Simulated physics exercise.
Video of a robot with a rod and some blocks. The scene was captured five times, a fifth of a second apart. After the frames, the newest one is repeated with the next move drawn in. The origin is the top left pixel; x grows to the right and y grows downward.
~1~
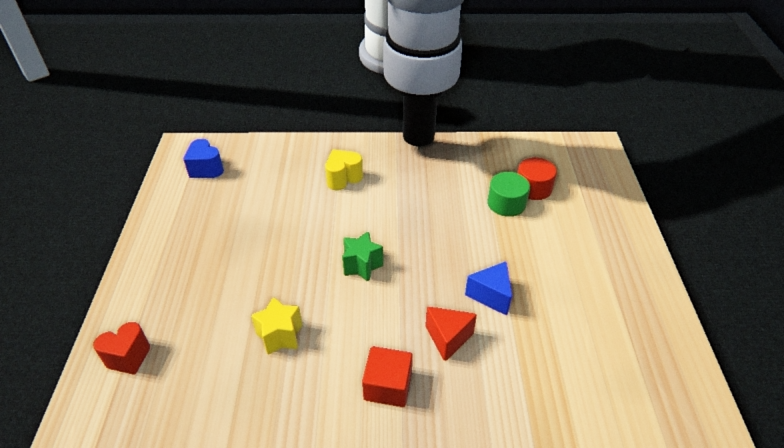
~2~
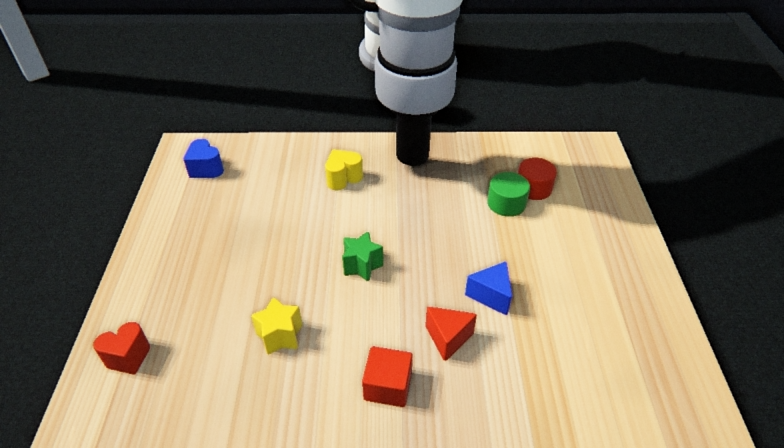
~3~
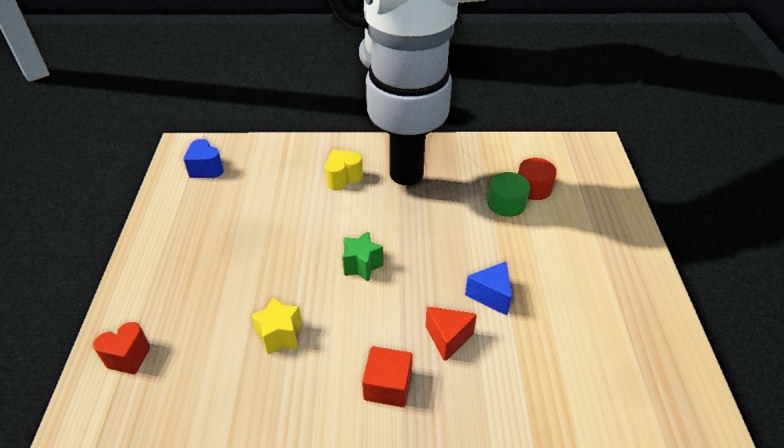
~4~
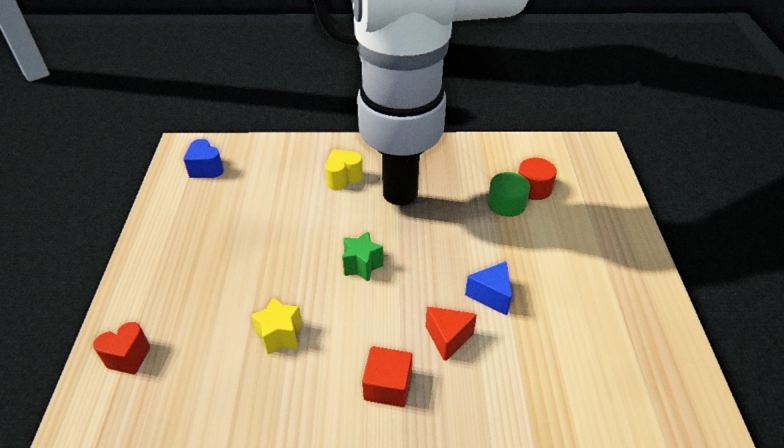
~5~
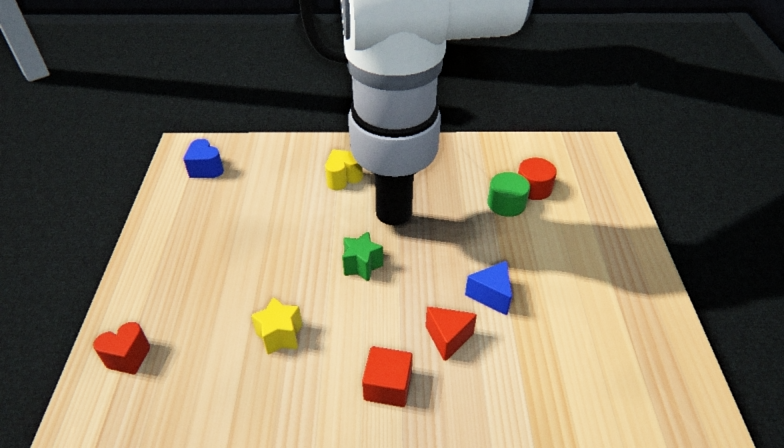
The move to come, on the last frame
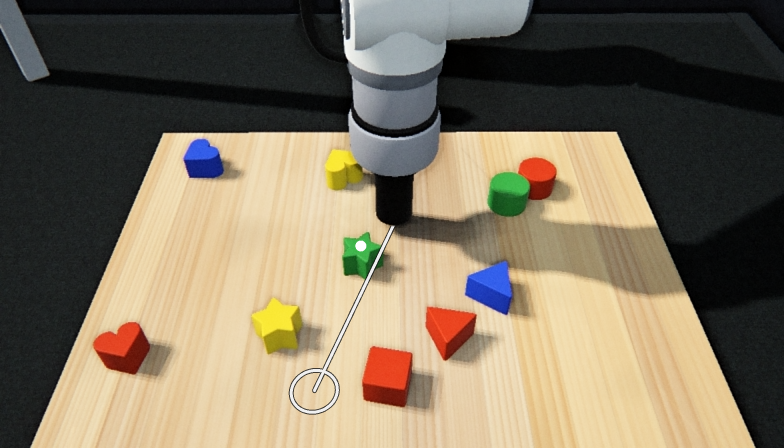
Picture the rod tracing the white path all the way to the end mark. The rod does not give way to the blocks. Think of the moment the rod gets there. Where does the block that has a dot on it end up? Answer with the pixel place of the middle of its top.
Expect it around (313, 288).
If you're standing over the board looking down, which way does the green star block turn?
It ends up turned clockwise.
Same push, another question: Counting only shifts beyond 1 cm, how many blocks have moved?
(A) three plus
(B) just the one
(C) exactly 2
B (just the one)
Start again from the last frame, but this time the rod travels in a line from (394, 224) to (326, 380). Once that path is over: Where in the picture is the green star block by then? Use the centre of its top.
It will likely be found at (324, 278).
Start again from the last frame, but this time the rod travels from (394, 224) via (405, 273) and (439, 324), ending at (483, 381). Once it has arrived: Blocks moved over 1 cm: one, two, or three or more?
One block, no more.
Path on the board, from (394, 224) to (314, 391); the dot is on the green star block.
The first path, step by step. One third of the way, rod (371, 261); green star block (340, 267).
Two thirds of the way, rod (344, 316); green star block (313, 288), turned 70° clockwise.
At the end, rod (313, 381); yellow star block in place; green star block (313, 288), turned 70° clockwise.
